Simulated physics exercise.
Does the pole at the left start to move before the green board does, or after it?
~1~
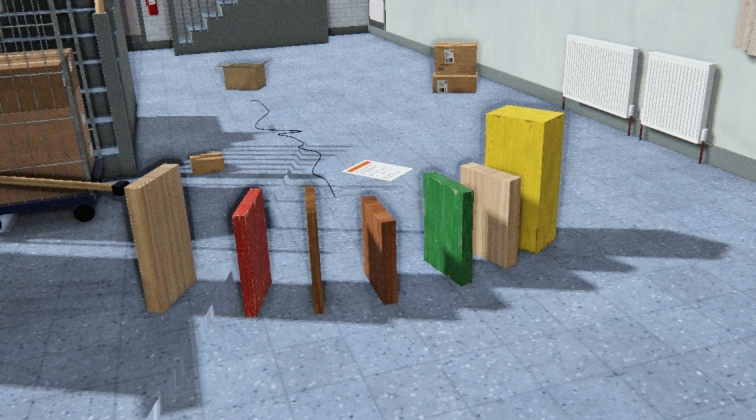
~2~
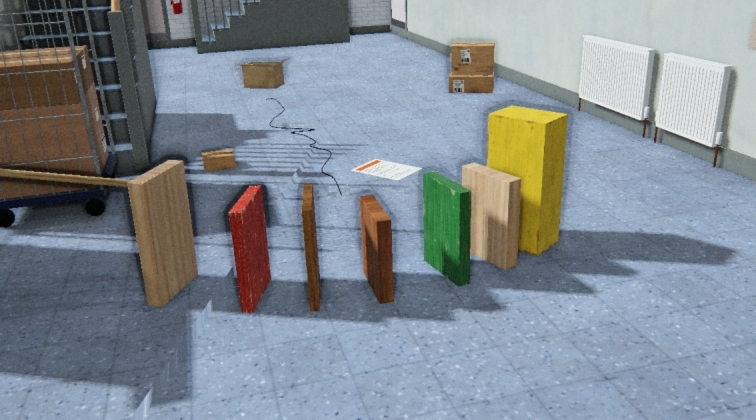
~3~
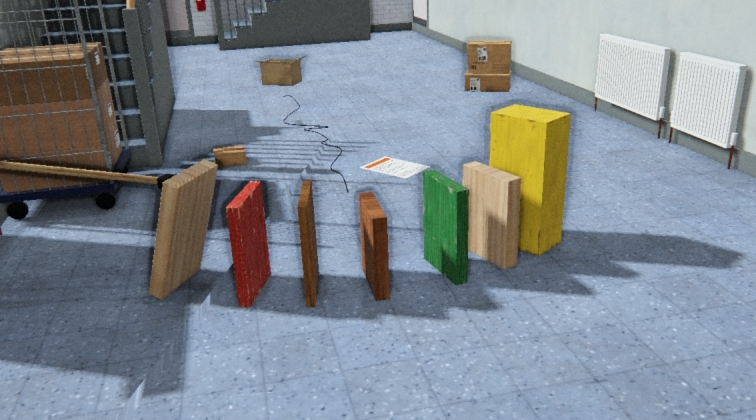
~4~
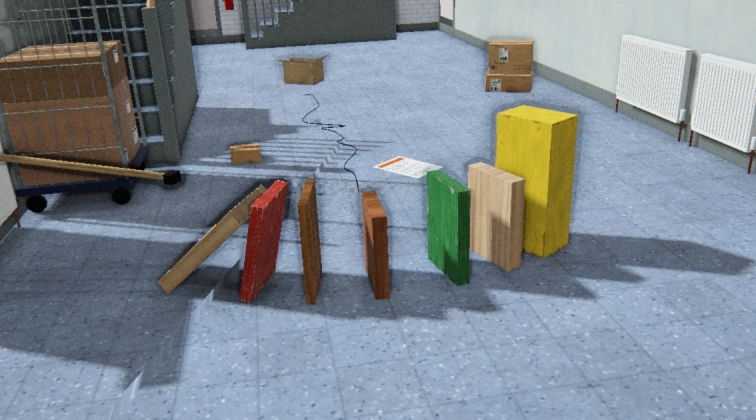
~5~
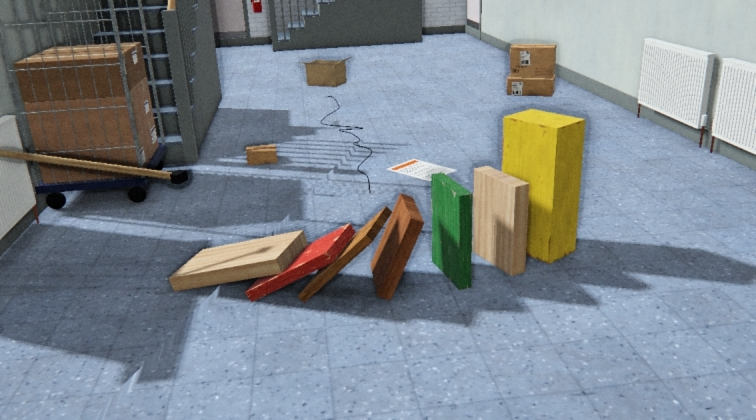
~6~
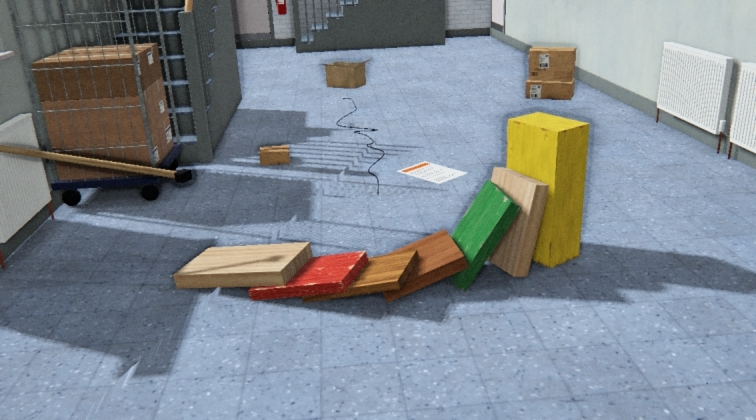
The pole starts to move before the green board does. The green board is still upright while the pole shifts right, and it only tips once the boards to its left have gone over.
